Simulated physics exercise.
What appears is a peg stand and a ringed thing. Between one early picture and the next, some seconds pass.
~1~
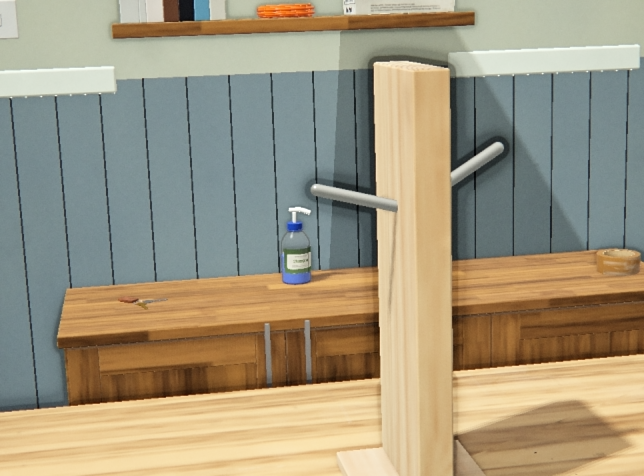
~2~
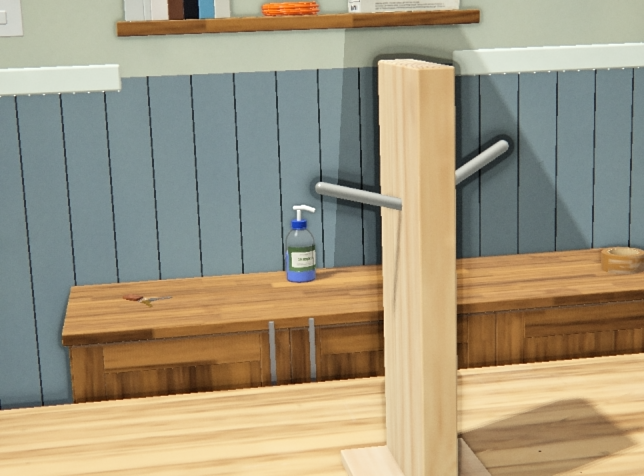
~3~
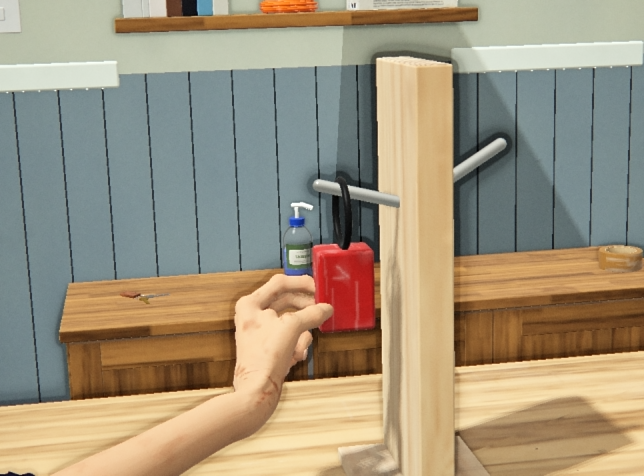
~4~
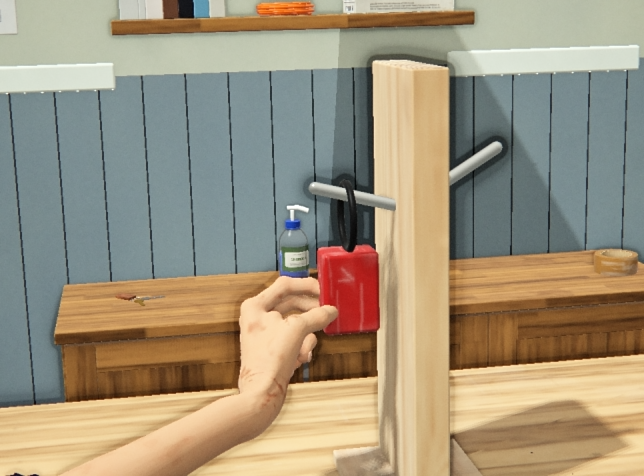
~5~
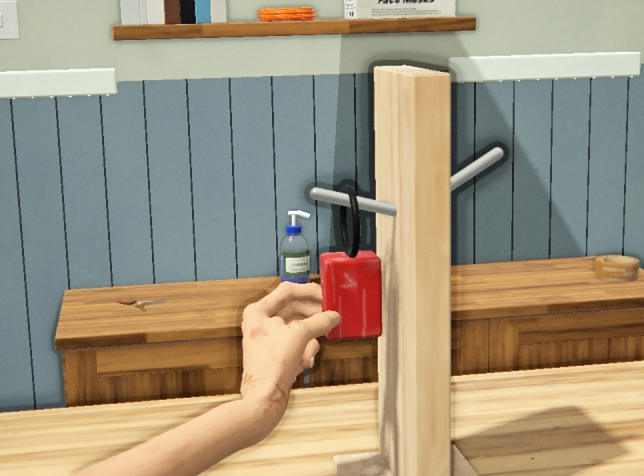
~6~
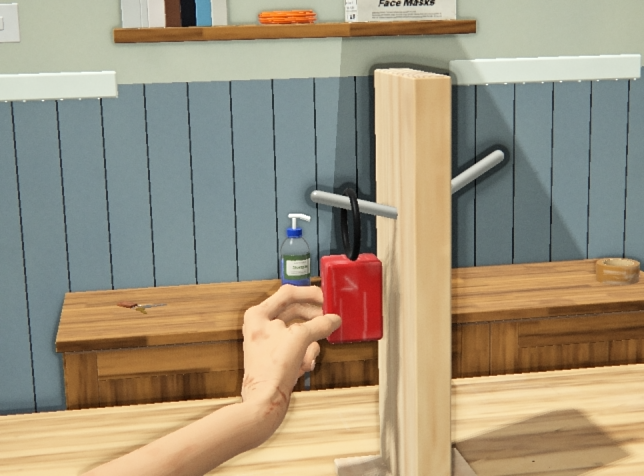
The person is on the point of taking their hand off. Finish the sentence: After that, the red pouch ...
After that, the red pouch is still hanging.
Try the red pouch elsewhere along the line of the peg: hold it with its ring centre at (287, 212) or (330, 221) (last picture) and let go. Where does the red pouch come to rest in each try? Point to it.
Near (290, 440) and (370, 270).
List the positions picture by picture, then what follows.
In the first picture, peg stand (408, 284).
In the second picture, peg stand (412, 283).
In the third picture, still on the way; red pouch (343, 252); peg stand (410, 280).
In the fourth picture, still on the way; red pouch (348, 255); peg stand (406, 283).
In the fifth picture, still on the way; red pouch (351, 261); peg stand (407, 289).
In the sixth picture, in place, still held; red pouch (352, 264); peg stand (407, 292).
Then, 0.10 s later than the last frame, red pouch tilted by 6° near (356, 266).
Then, 0.18 s later than the last frame, red pouch tilted by 9° near (364, 270).
When it is over, the red pouch remains hooked, near (369, 270).
